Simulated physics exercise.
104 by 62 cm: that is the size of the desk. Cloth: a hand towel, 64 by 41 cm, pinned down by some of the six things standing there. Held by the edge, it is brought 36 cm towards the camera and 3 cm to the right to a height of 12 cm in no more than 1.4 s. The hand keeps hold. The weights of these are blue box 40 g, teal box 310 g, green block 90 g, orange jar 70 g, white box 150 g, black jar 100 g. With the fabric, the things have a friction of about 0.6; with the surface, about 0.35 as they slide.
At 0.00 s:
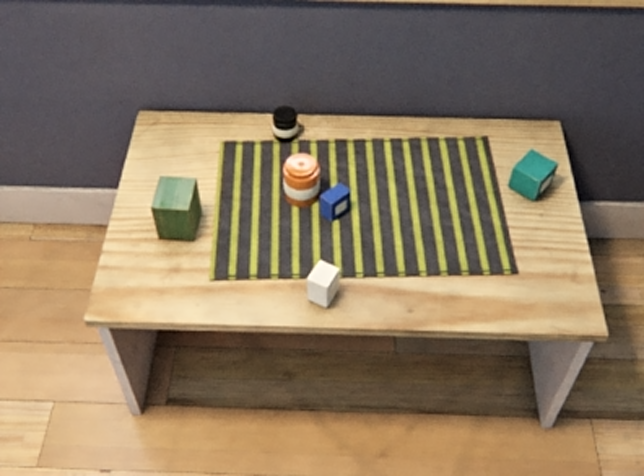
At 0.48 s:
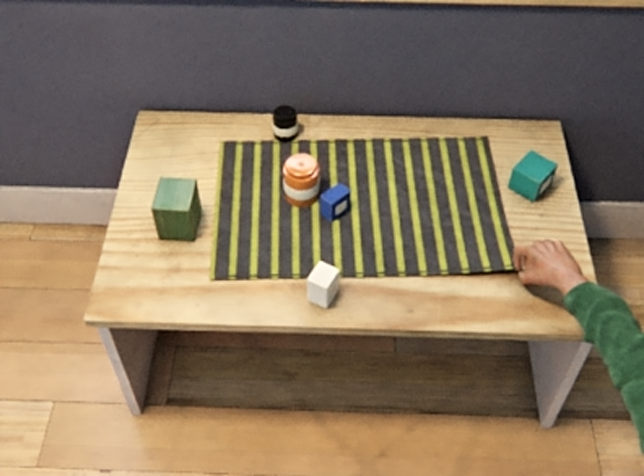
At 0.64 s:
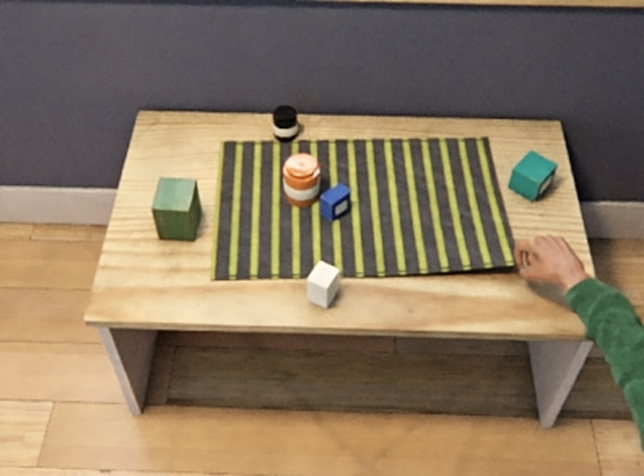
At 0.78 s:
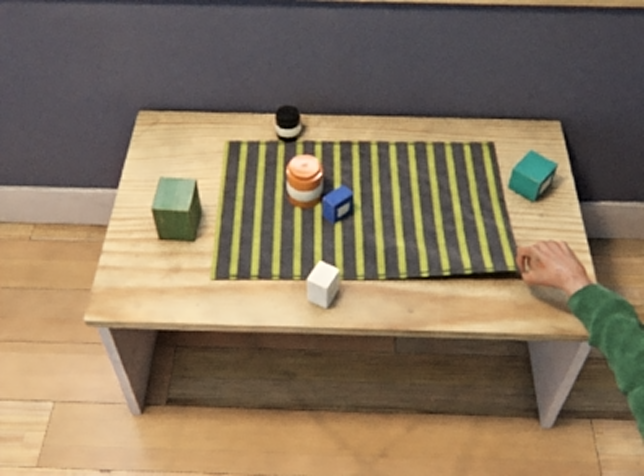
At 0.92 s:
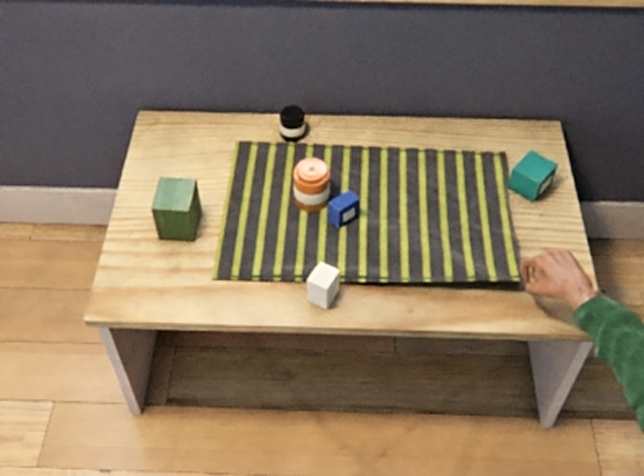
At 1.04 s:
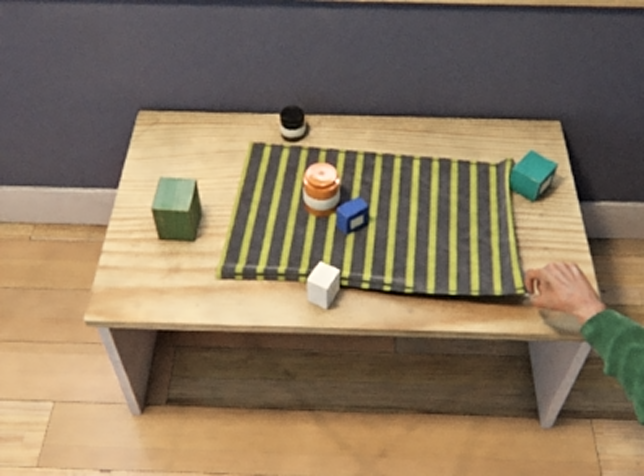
A hand in a green sleeve reaches in from the right and grips the near right corner of a striped hand towel on a light wooden desk, seen from above at a steady angle. An orange jar and blue box stand on the cloth, with a black jar behind, a white box in front, and green and teal blocks either side. The hand draws the towel slightly rightward and nearer, skewing it, and the orange jar and blue box shift along.
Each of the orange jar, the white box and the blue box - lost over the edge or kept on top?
In the end orange jar: On. White box: On. Blue box: On.
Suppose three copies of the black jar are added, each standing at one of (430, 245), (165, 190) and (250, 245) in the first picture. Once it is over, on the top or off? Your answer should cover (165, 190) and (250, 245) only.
In turn: Stays on, stays on.
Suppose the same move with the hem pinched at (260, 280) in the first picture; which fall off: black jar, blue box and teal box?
Afterwards black jar is still on top, blue box comes off and teal box is still on top.
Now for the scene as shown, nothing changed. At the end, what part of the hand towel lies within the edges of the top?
About 70 per cent.
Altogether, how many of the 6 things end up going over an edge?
Counted result: 0.
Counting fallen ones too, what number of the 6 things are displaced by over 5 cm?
The answer is 2 of them.
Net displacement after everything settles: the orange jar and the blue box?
Roughly: Orange jar 30 cm; blue box 30 cm.
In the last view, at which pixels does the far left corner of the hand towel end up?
That corner ends up near pixel (373, 176) in the last view.
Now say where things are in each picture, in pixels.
In the first picture, orange jar (301, 164); white box (323, 273); blue box (336, 193); hand towel corners (210, 280) (221, 141) (487, 137) (518, 274).
In the second picture, hand towel corners (210, 280) (221, 141); grip (520, 269).
In the third picture, hand towel corners (211, 280) (221, 142); grip (521, 265).
In the fourth picture, black jar (287, 112); blue box (338, 195); orange jar (305, 165); hand towel corners (211, 280) (226, 141); grip (523, 270).
In the fifth picture, black jar (292, 112); blue box (344, 200); orange jar (312, 169); hand towel corners (213, 279) (236, 141); grip (527, 281).
In the sixth picture, orange jar (322, 174); white box (324, 275); blue box (353, 206); hand towel corners (217, 279) (250, 142); grip (532, 293).
By 1.3 s, 95 % of the hand towel is still over the top; blue box 12 cm off its start, orange jar 12 cm off its start, black jar 2 cm off its start.
By 1.5 s, 90 % of the hand towel is still over the top; orange jar 20 cm off its start, blue box 20 cm off its start, white box 3 cm off its start.
By 1.8 s, 75 % of the hand towel is still over the top; orange jar 27 cm off its start at (401, 226), blue box 26 cm off its start at (420, 269), white box 4 cm off its start at (339, 286).
By 2.0 s, 70 % of the hand towel is still over the top; orange jar 30 cm off its start, blue box 29 cm off its start, white box 4 cm off its start.
By 3.6 s, 70 % of the hand towel is still over the top; orange jar 30 cm off its start at (412, 234), blue box 29 cm off its start at (430, 278), white box 4 cm off its start at (340, 286), black jar 2 cm off its start at (292, 112).
